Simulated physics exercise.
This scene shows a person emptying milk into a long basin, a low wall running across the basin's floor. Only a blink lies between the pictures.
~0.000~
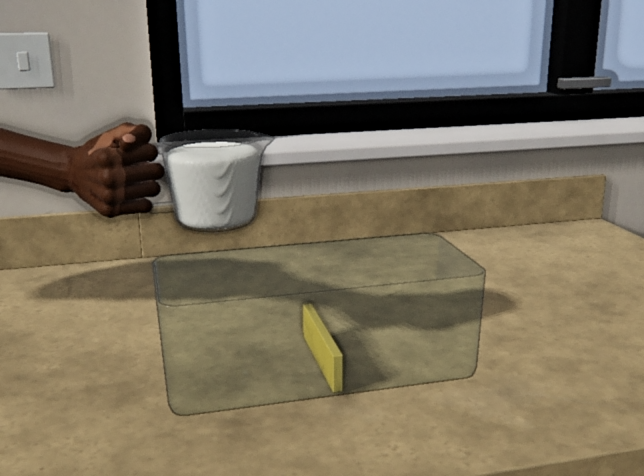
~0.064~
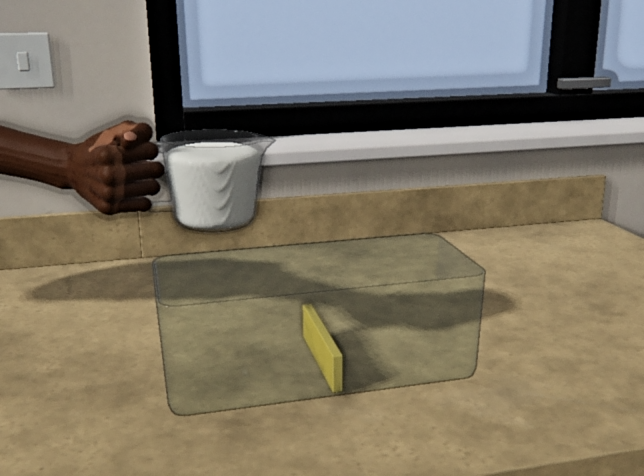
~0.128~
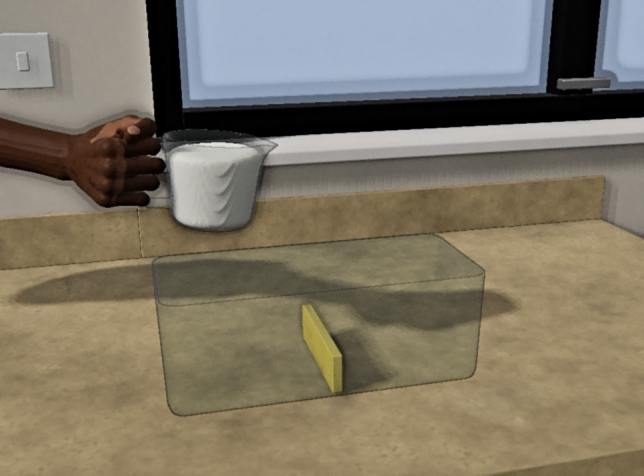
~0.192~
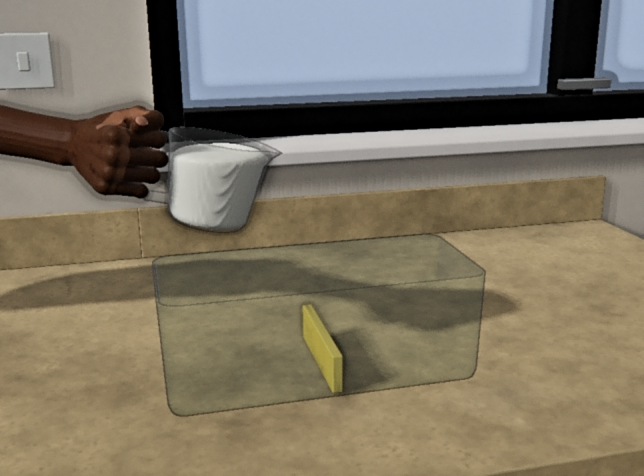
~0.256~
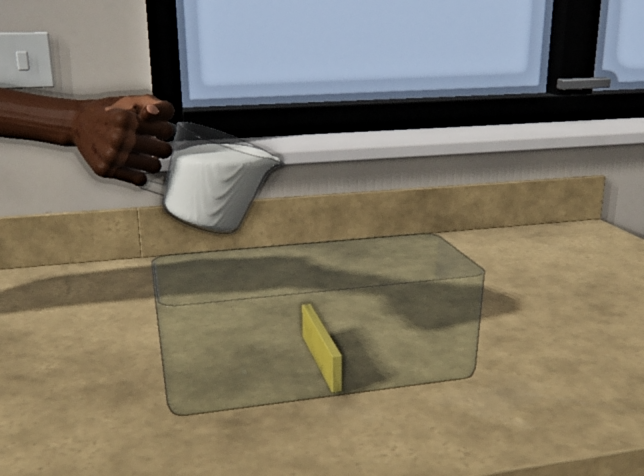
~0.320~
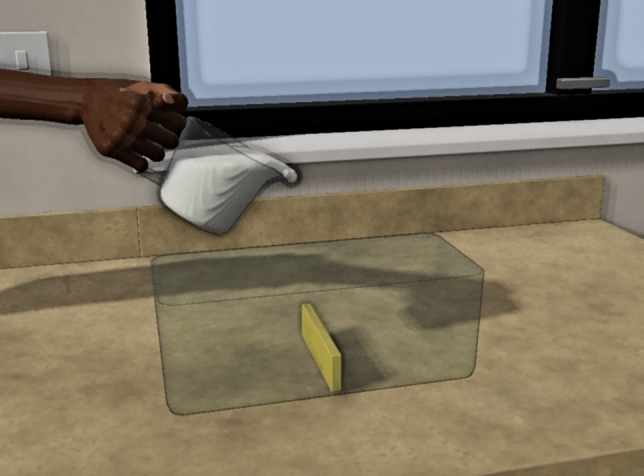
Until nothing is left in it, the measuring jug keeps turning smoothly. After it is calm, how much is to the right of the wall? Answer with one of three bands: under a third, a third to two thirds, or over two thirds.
A third to two thirds.
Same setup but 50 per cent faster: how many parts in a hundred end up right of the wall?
Near 35 in a hundred.
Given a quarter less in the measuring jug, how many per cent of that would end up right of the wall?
The share comes to roughly 25 per cent.
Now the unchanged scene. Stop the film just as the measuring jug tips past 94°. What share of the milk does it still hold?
Roughly 35 percent.
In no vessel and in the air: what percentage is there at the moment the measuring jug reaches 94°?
25 %.
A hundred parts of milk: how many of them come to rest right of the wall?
I'd say near 45 in a hundred.
A moment on, the measuring jug is tipped on its side and 36 per cent is still to pour, 11 is left of the wall and 30 right of it.
Next, the measuring jug is tipped right over and 2 per cent is still to pour, 49 is left of the wall and 47 right of it.
Then the measuring jug is tipped right over and 0 per cent is still to pour, 52 is left of the wall and 47 right of it.
Later the measuring jug is tipped right over and 0 per cent is still to pour, 52 is left of the wall and 47 right of it.
In the end 52 per cent lies left of the wall, 47 right of it and 1 outside.
